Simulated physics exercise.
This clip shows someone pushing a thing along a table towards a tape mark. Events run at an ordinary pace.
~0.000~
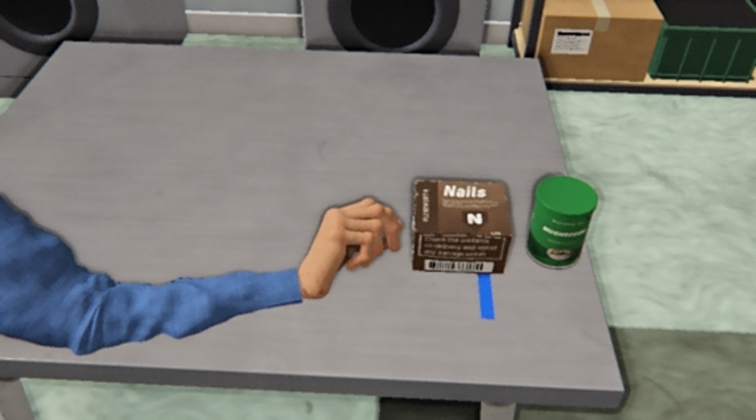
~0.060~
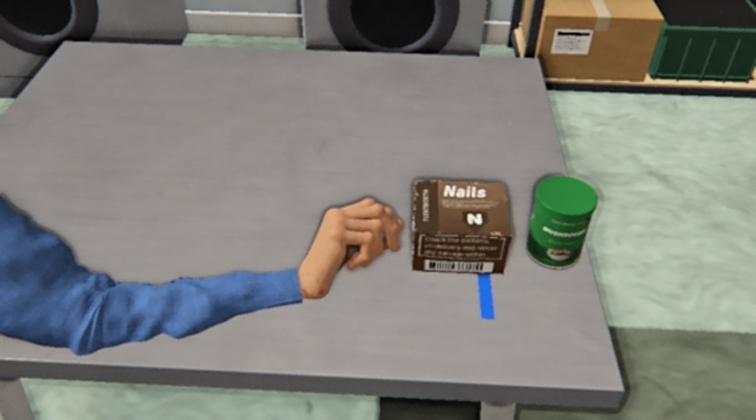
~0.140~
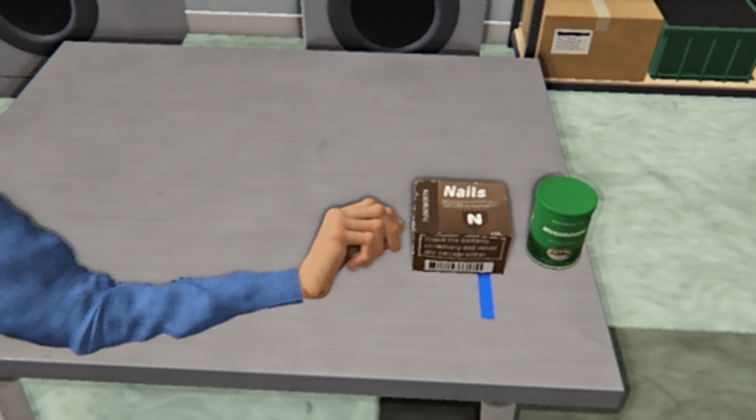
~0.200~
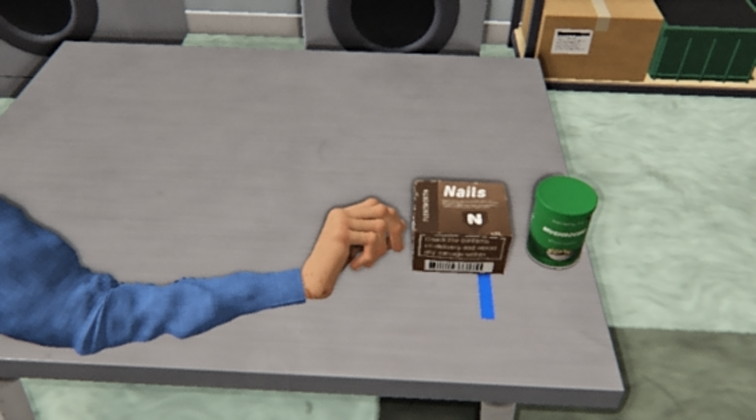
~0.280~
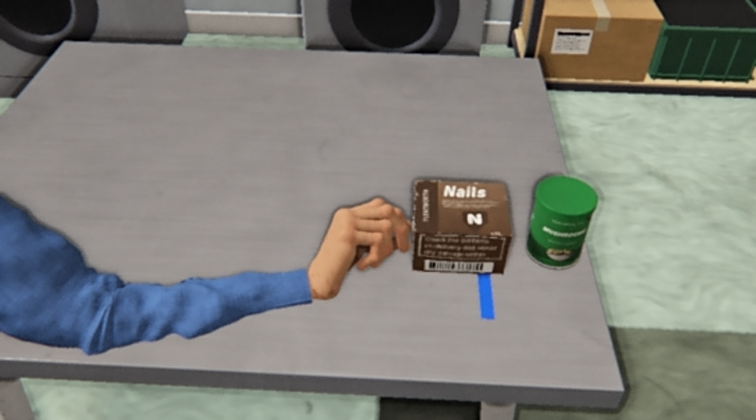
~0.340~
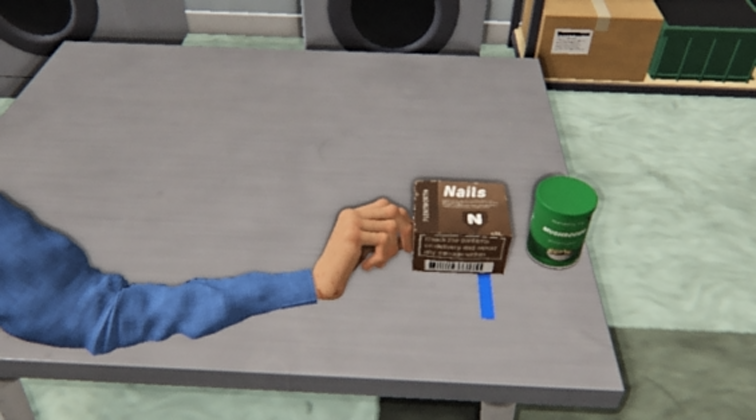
A hand in a blue sleeve crept slightly right until it met the side of a brown box labelled Nails, while the box and the green tin beside it stayed still on the grey table.
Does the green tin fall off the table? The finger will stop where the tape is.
It ends up off the table.
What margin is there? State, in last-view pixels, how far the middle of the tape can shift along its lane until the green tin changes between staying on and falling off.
About 20 pixels to the left.
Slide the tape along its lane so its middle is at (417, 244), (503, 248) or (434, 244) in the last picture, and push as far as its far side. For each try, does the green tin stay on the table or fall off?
Well, it does not go over the first time, does not stay on the second time and does not go over the third time.
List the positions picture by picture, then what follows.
Green tin (560, 223); brown box (459, 226), in the first frame.
Green tin (560, 224); brown box (459, 227), in the second frame.
Green tin (560, 224); brown box (459, 227), in the third frame.
Green tin (560, 224); brown box (459, 227), in the fourth frame.
Green tin (560, 224); brown box (459, 227), in the fifth frame.
Green tin (560, 224); brown box (459, 227), in the sixth frame.
After 1.52 s, green tin turned 50° from its first pose near (643, 277).
In the end (2.0 s), the green tin drops to the floor.
